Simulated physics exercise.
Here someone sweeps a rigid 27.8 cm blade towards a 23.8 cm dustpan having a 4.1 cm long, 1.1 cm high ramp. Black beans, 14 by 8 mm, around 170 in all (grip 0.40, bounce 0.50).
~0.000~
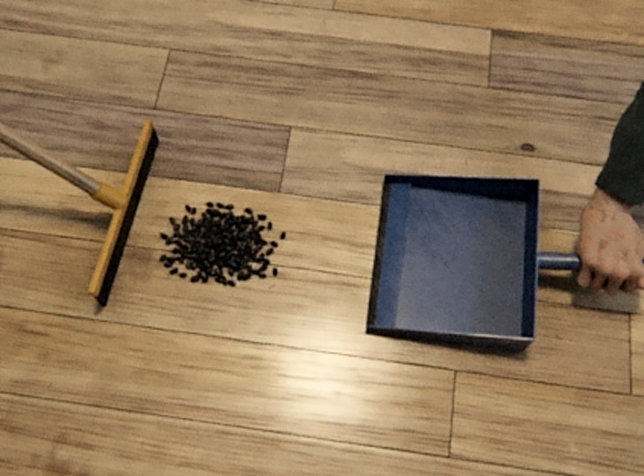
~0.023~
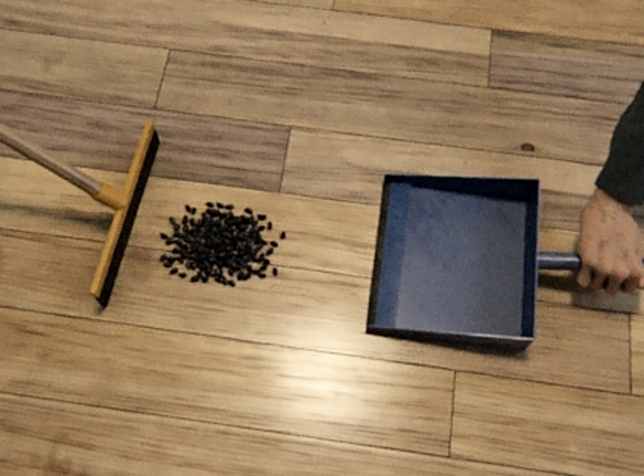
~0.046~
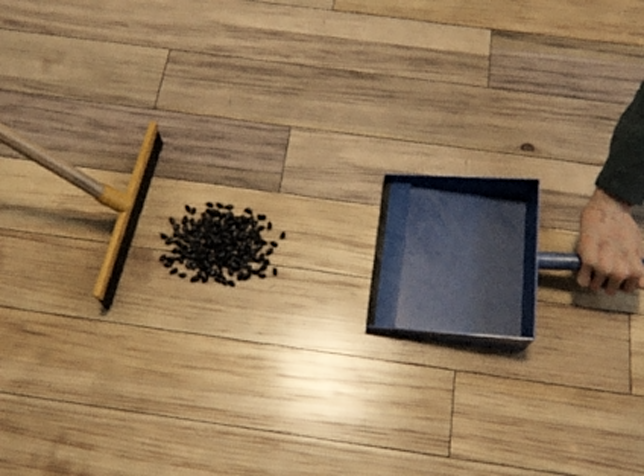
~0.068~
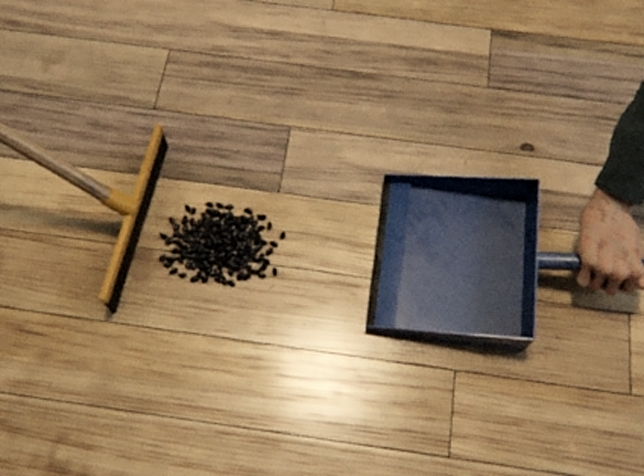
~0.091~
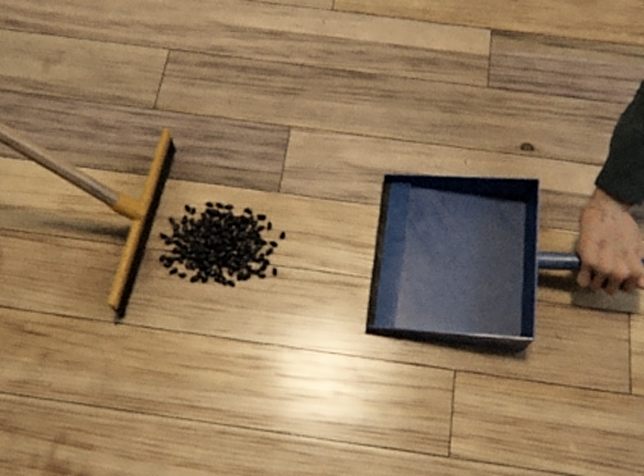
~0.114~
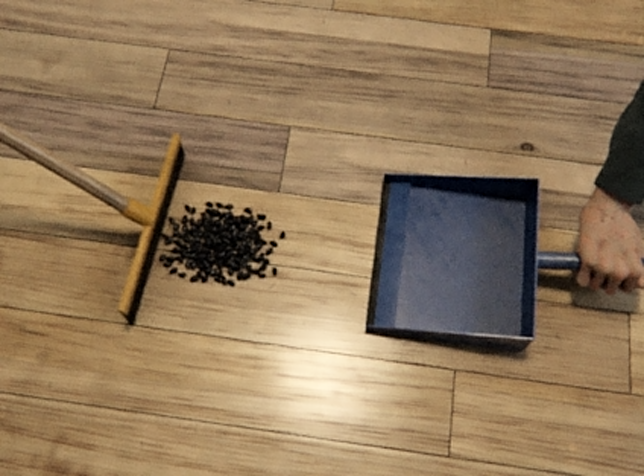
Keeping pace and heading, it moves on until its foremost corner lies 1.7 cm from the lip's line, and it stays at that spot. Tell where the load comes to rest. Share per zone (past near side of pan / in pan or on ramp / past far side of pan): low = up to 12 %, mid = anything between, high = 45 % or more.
Past the pan's near side - mid, in the pan or on its ramp - mid, past the pan's far side - low.
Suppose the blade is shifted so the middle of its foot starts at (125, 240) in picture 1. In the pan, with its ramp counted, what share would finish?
Close to 30 in a hundred.
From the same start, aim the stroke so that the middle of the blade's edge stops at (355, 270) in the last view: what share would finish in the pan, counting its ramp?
About 55 %.
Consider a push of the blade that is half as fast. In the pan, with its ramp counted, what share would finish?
Share: About 30 %.
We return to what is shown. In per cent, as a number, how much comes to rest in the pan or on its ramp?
Estimate: Close to 35 %.
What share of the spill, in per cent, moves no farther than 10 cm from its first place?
0 percent, roughly.
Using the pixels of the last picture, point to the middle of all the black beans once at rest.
Resting centre estimate: Around (378, 301).
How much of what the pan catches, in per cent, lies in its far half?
Estimate: Close to 20 %.
Then, at 0.32 s, middle of the blade 17 cm from the lip; 0 % over the lip, far side 0 %, near side 5 %.
After 0.45 s, middle of the blade 7 cm from the lip; 0 % over the lip, far side 0 %, near side 20 %.
Then, at 0.72 s, middle of the blade 2 cm from the lip; 35 % over the lip, far side 5 %, near side 30 %.
At rest (2.4 s), near side 30 %, pan 35 %, far side 5 %, in front of the lip or behind the blade 30 %.
